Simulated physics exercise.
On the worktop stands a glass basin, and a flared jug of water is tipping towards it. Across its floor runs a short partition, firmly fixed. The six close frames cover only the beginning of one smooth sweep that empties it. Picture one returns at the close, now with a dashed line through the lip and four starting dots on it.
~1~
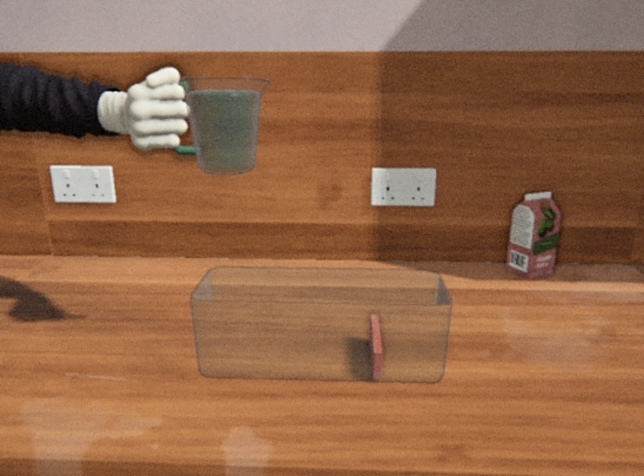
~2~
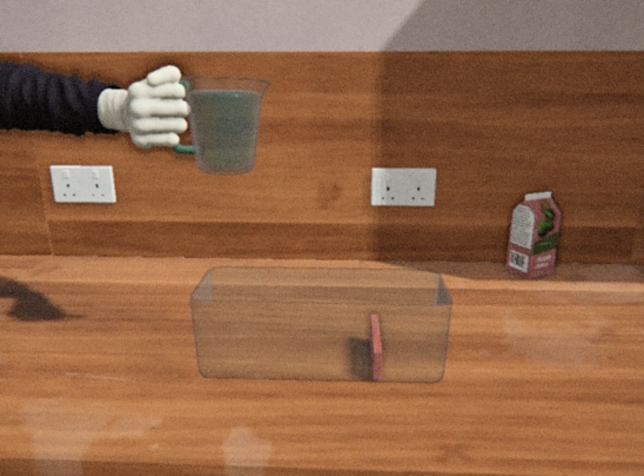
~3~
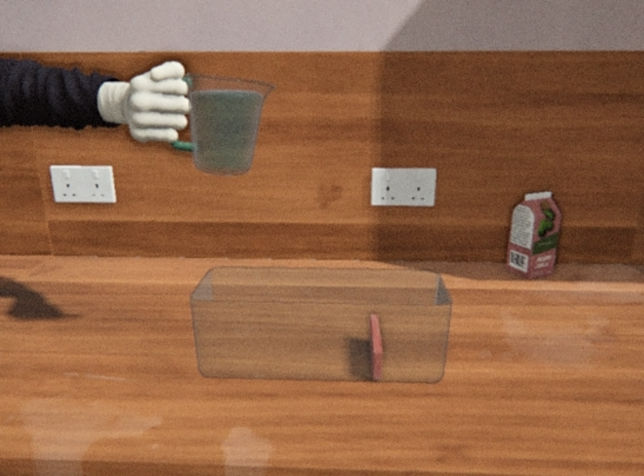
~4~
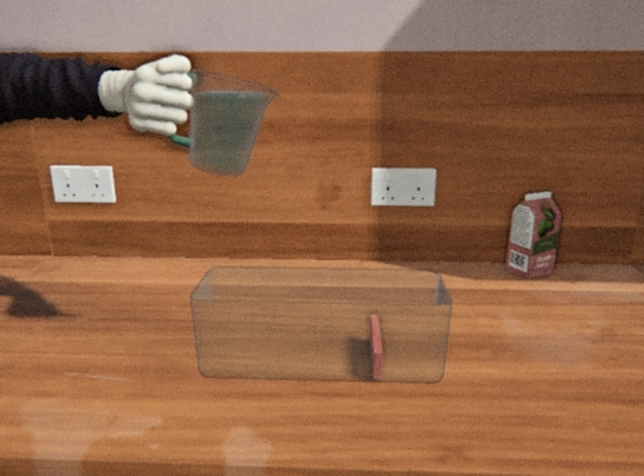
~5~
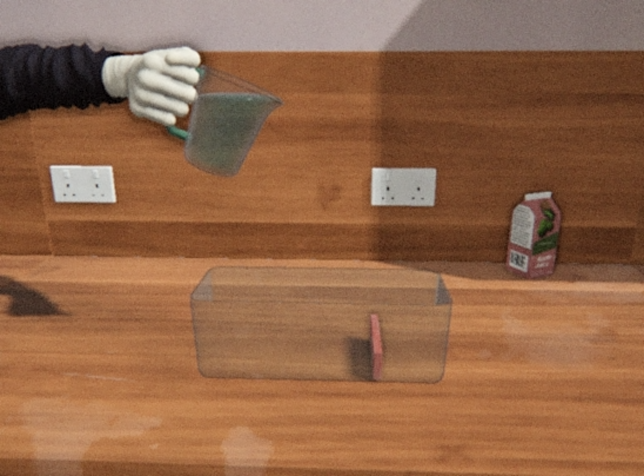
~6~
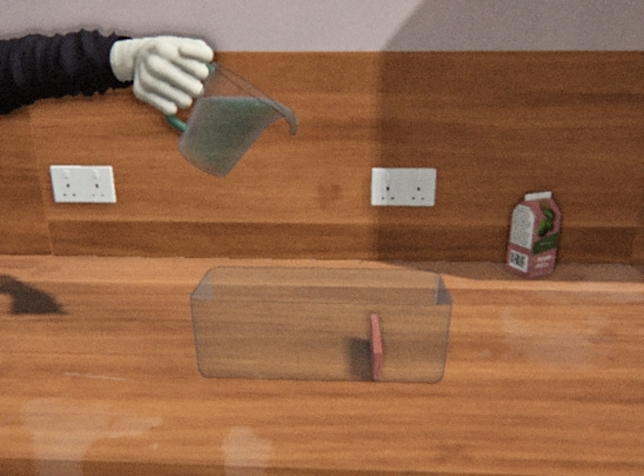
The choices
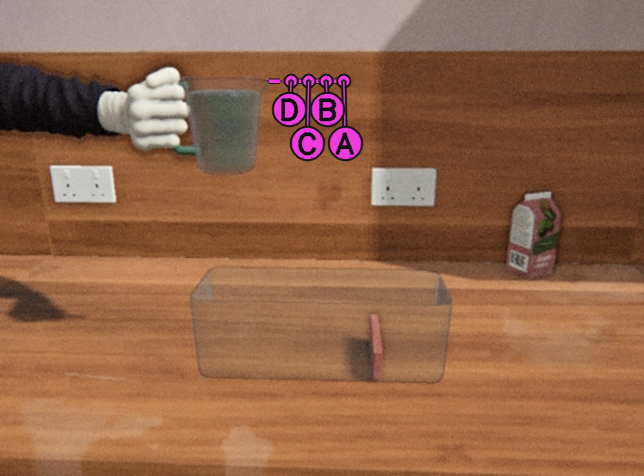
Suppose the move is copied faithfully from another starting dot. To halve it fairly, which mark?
Dot C.
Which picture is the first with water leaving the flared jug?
In picture 6.
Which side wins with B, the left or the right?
More ends on the right.
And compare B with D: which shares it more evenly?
B it is.
In magenta, A at (343, 81); B at (326, 81); C at (308, 81); D at (291, 81).
With A, about 31 % ends left of the wall and 64 % right of it; 5 % is lost outside.
With B, about 25 % ends left of the wall and 73 % right of it.
With C, about 47 % ends left of the wall and 51 % right of it; 3 % is lost outside.
With D, about 84 % ends left of the wall and 13 % right of it; 3 % is lost outside.
